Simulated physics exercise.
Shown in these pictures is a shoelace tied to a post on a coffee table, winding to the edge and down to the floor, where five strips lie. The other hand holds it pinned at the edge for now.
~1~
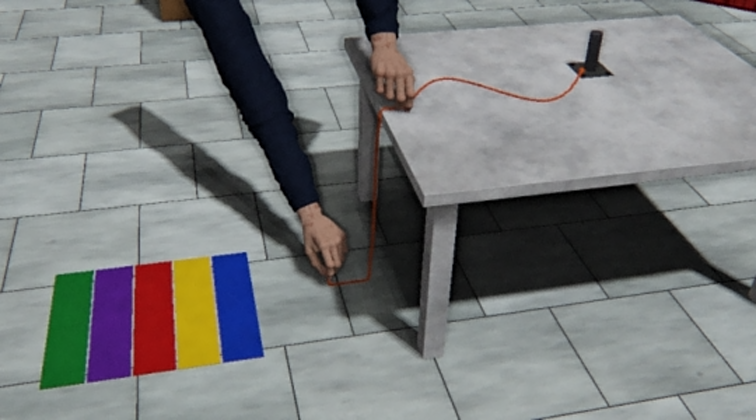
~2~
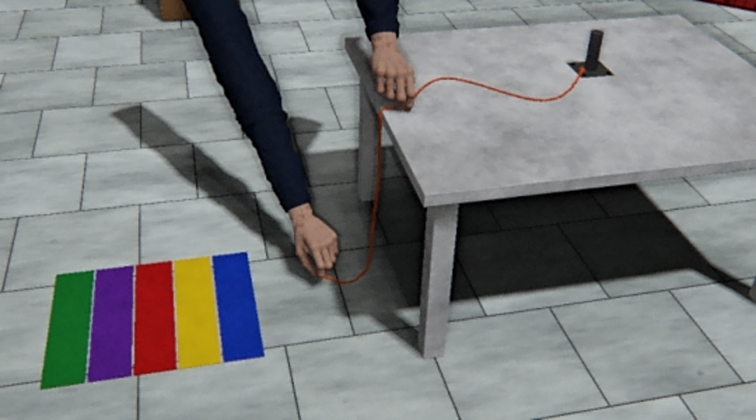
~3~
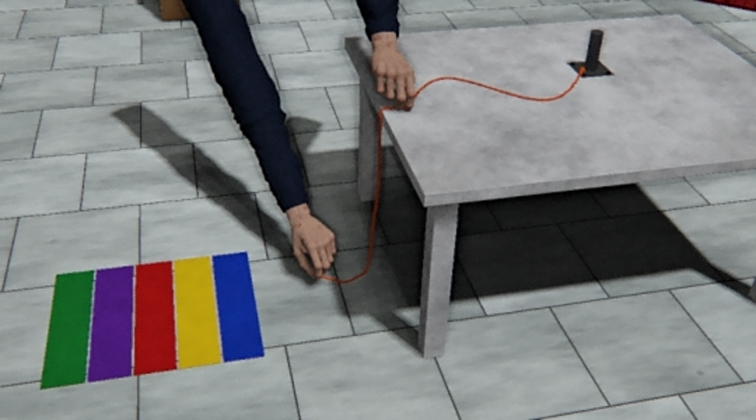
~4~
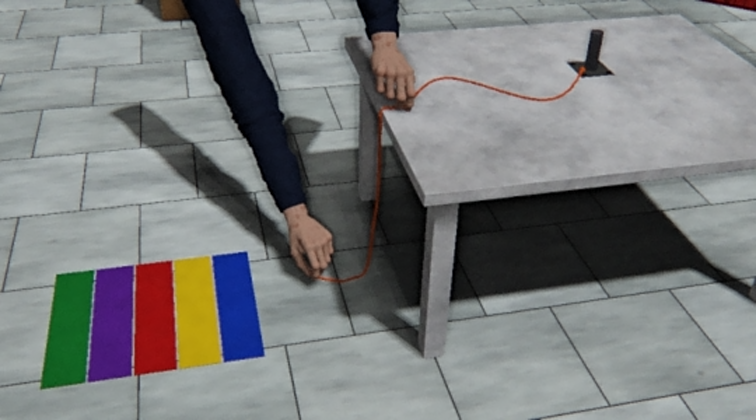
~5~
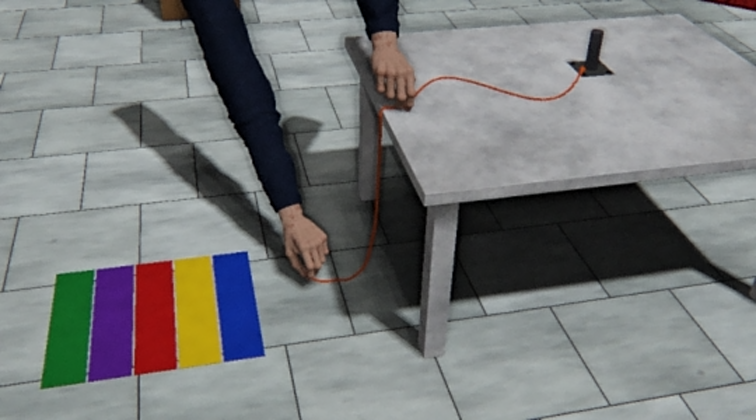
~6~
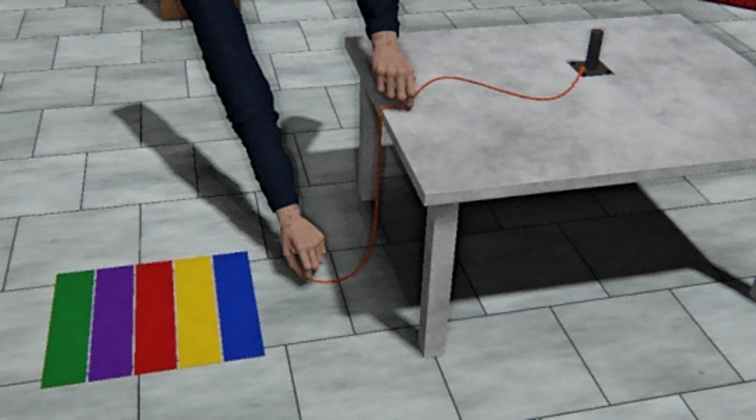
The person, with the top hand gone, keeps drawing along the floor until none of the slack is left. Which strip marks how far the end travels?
The purple strip.
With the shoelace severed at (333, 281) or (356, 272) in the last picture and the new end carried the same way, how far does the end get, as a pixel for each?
In order, roughly (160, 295) and (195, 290).
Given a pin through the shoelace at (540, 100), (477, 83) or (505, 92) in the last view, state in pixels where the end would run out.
In order: (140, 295), then (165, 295), then (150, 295).
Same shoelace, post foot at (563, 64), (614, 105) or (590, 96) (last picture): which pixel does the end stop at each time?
The three places are (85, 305), (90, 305) and (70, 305), in that order.
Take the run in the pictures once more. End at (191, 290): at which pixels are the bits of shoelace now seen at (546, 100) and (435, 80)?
The first one ends up at (507, 83) and the second one at (397, 101).
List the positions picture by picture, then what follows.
End (326, 274); blue (241, 338); yellow (198, 344); red (154, 350); purple (110, 357); green (64, 363), in the first picture.
End (317, 275); shoelace through (573, 85) (510, 94) (431, 82) (382, 115) (378, 188) (370, 258), in the second picture.
End (315, 275), in the third picture.
End (312, 275); shoelace through (573, 84) (510, 94) (431, 82) (382, 114) (378, 188) (369, 257), in the fourth picture.
End (307, 276), in the fifth picture.
End (304, 276); shoelace through (573, 84) (510, 94) (431, 82) (382, 114) (377, 187) (366, 258), in the sixth picture.
Soon after, end near (190, 290); over yellow.
Then, end near (139, 297); over red.
At full stretch, end near (108, 301); over purple. Over purple.
